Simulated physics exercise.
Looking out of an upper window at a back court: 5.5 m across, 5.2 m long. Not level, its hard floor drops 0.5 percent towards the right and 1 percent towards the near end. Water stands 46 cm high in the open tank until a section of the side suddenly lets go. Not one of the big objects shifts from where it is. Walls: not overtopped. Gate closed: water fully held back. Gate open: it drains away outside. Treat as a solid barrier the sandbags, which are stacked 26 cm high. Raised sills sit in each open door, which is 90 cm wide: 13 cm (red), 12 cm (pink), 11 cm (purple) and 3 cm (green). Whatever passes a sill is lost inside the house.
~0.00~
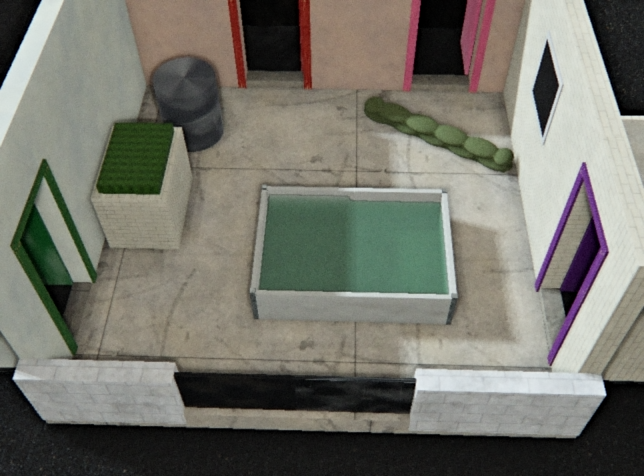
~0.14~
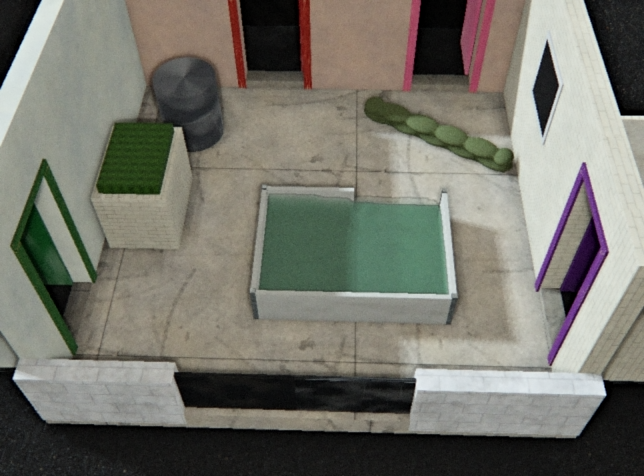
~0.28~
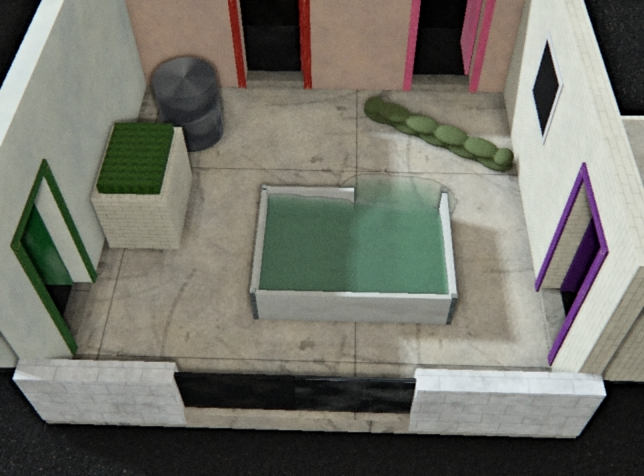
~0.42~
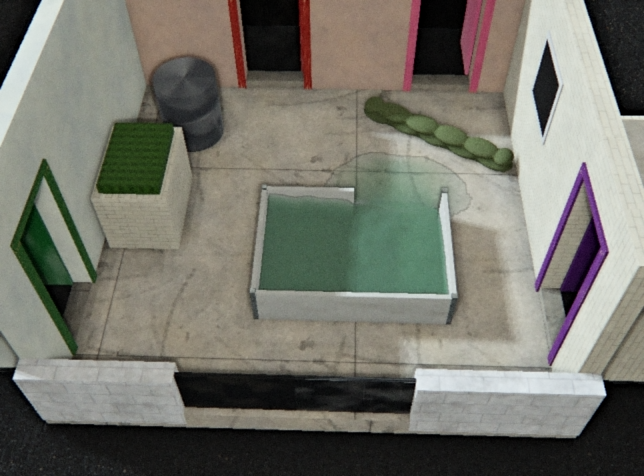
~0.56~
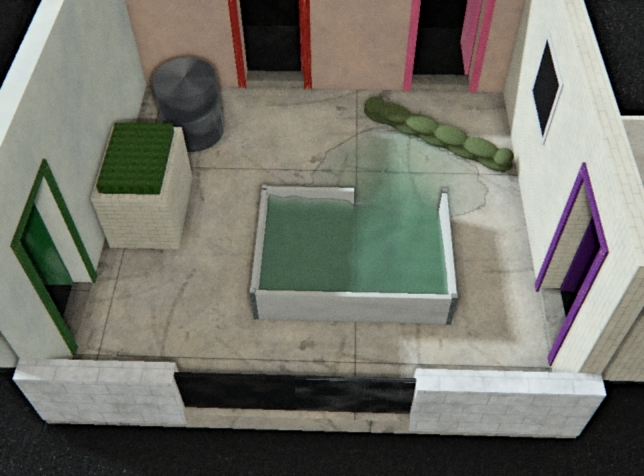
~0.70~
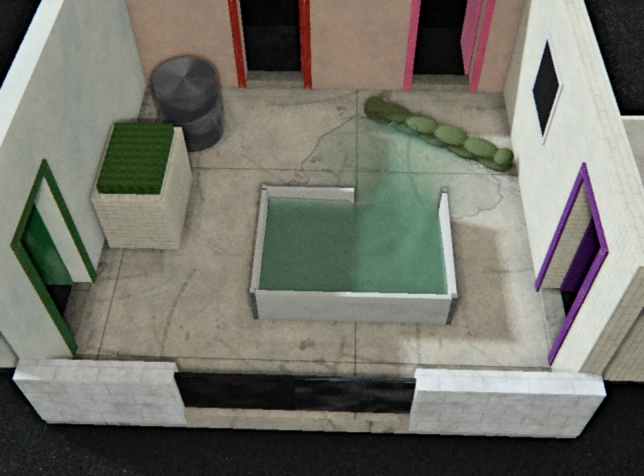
At the start, a rectangular tank of green water sits whole and still in a walled courtyard with coloured doorways. Part of its far side opens on the right, and water pours through the gap. A thin sheet then spreads across the floor, reaching the green, rounded row behind and widening left and right.
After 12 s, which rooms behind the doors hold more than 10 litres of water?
Result: Red door: Beneath the limit, pink door: Beneath the limit, purple door: Beneath the limit, green door: Above the limit.
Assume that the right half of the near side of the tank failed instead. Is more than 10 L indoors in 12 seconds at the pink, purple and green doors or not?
Pink: Within the limit; purple: Exceeding the limit; green: Exceeding the limit.
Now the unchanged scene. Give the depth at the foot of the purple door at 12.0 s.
6.5 cm or so.
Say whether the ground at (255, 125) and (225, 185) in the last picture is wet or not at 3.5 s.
Soaked, soaked.
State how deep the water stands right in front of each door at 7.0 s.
Depths in cm: Red 8, pink 3, purple 6, green 1.
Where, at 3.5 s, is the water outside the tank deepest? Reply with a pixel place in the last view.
Close to (158, 91).
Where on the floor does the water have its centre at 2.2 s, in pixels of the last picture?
At about (368, 219).
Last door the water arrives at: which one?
That would be the green door.
After 1.4 s water covers 20 % of the floor and is deepest (32 cm) near (455, 157); red door not reached, pink door not reached, purple door not reached, green door not reached.
After 2.2 s water covers 25 % of the floor and is deepest (28 cm) near (430, 156); red door 14 cm at the sill, 0 L in, pink door not reached, purple door not reached, green door not reached.
After 3.5 s water covers 55 % of the floor and is deepest (24 cm) near (158, 91); red door 11 cm at the sill, 1 L in, pink door 2 cm at the sill, 0 L in, purple door 4 cm at the sill, 0 L in, green door not reached.
After 7.0 s water covers 85 % of the floor and is deepest (14 cm) near (224, 395); red door 8 cm at the sill, 1 L in, pink door 3 cm at the sill, 0 L in, purple door 6 cm at the sill, 0 L in, green door 1 cm at the sill, 0 L in.
After 12.0 s water covers 95 % of the floor and is deepest (10 cm) near (465, 402); red door 3 cm at the sill, 1 L in, pink door 5 cm at the sill, 0 L in, purple door 7 cm at the sill, 0 L in, green door 8 cm at the sill, 33 L in.
